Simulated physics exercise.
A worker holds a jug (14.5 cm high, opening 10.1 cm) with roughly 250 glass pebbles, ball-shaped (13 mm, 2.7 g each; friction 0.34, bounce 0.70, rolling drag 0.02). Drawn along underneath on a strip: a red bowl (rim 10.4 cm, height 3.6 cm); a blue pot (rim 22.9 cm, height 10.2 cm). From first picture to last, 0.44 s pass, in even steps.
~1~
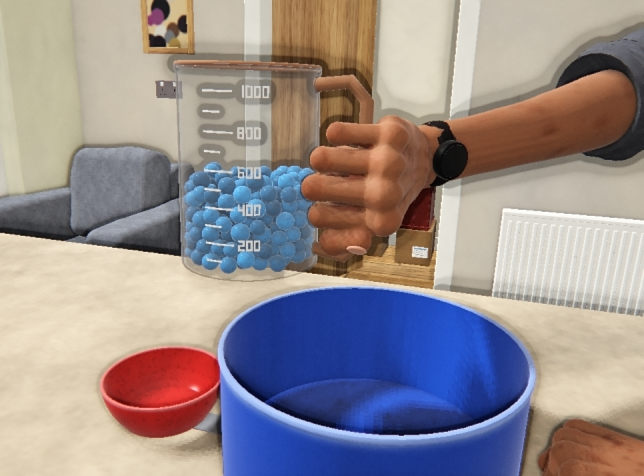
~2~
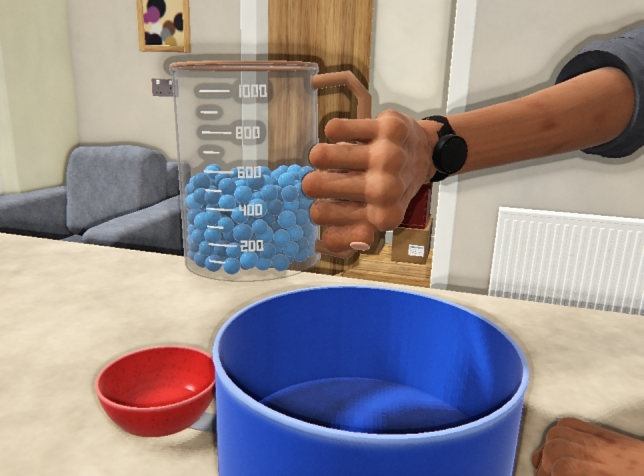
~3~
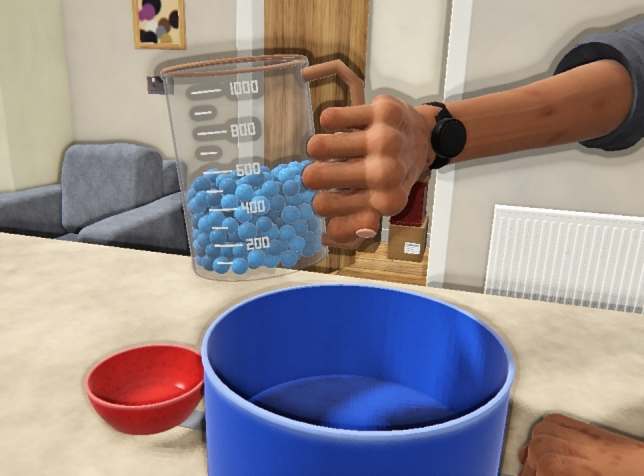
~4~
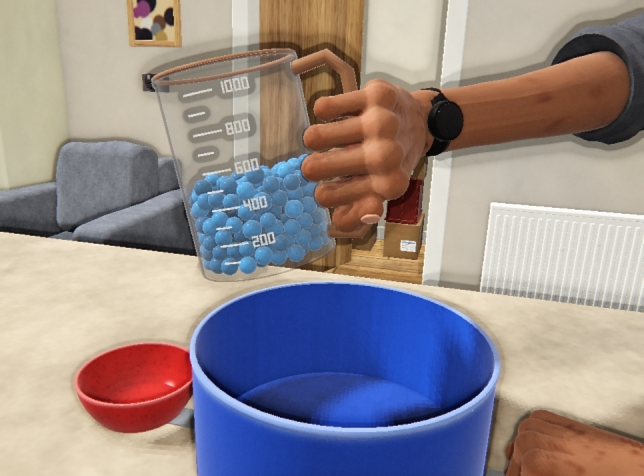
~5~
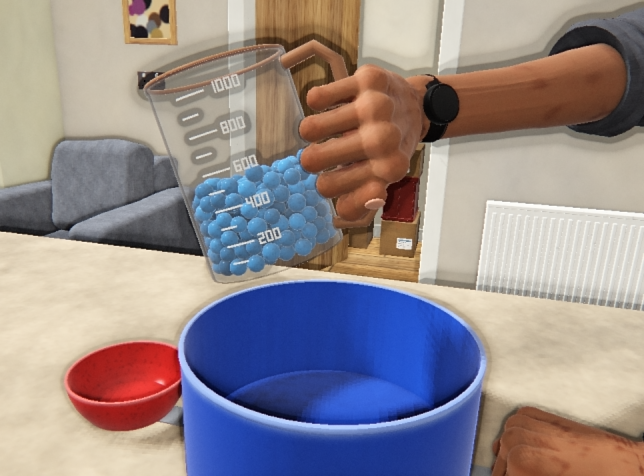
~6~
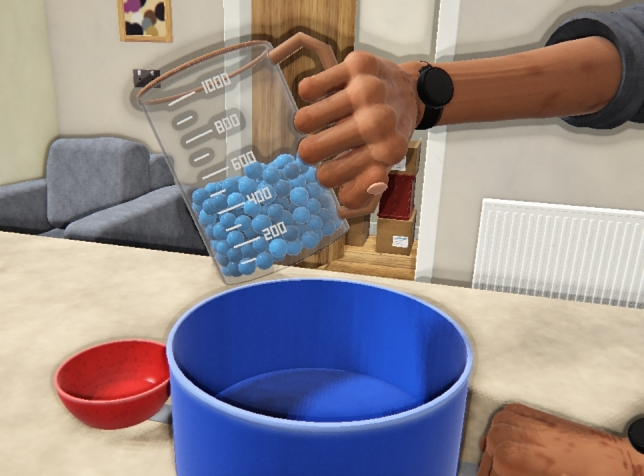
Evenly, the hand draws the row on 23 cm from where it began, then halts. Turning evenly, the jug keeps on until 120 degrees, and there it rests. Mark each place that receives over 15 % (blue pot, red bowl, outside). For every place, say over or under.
Blue pot: Over, red bowl: Under, outside: Under.
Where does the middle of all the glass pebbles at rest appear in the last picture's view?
I'd say close to (92, 387).
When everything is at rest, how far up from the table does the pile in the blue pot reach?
Roughly 3.5 cm.
Then, 0.68 s after the last picture, tilt 71 degrees; jug 100 %; middle of all pieces on or above the table near (287, 194).
Then, 1.24 s after the last picture, tilt 109 degrees; jug 85 %, blue pot 10 %, in the air 5 %; middle of all pieces on or above the table near (242, 215).
Then, 1.76 s after the last picture, tilt 120 degrees; blue pot 100 %; middle of all pieces on or above the table near (105, 379).
Then, 2.25 s after the last picture, tilt 120 degrees; blue pot 100 %; middle of all pieces on or above the table near (99, 386).
In the end, red bowl 0 %, outside 0 %, jug 0 %, blue pot 100 %.
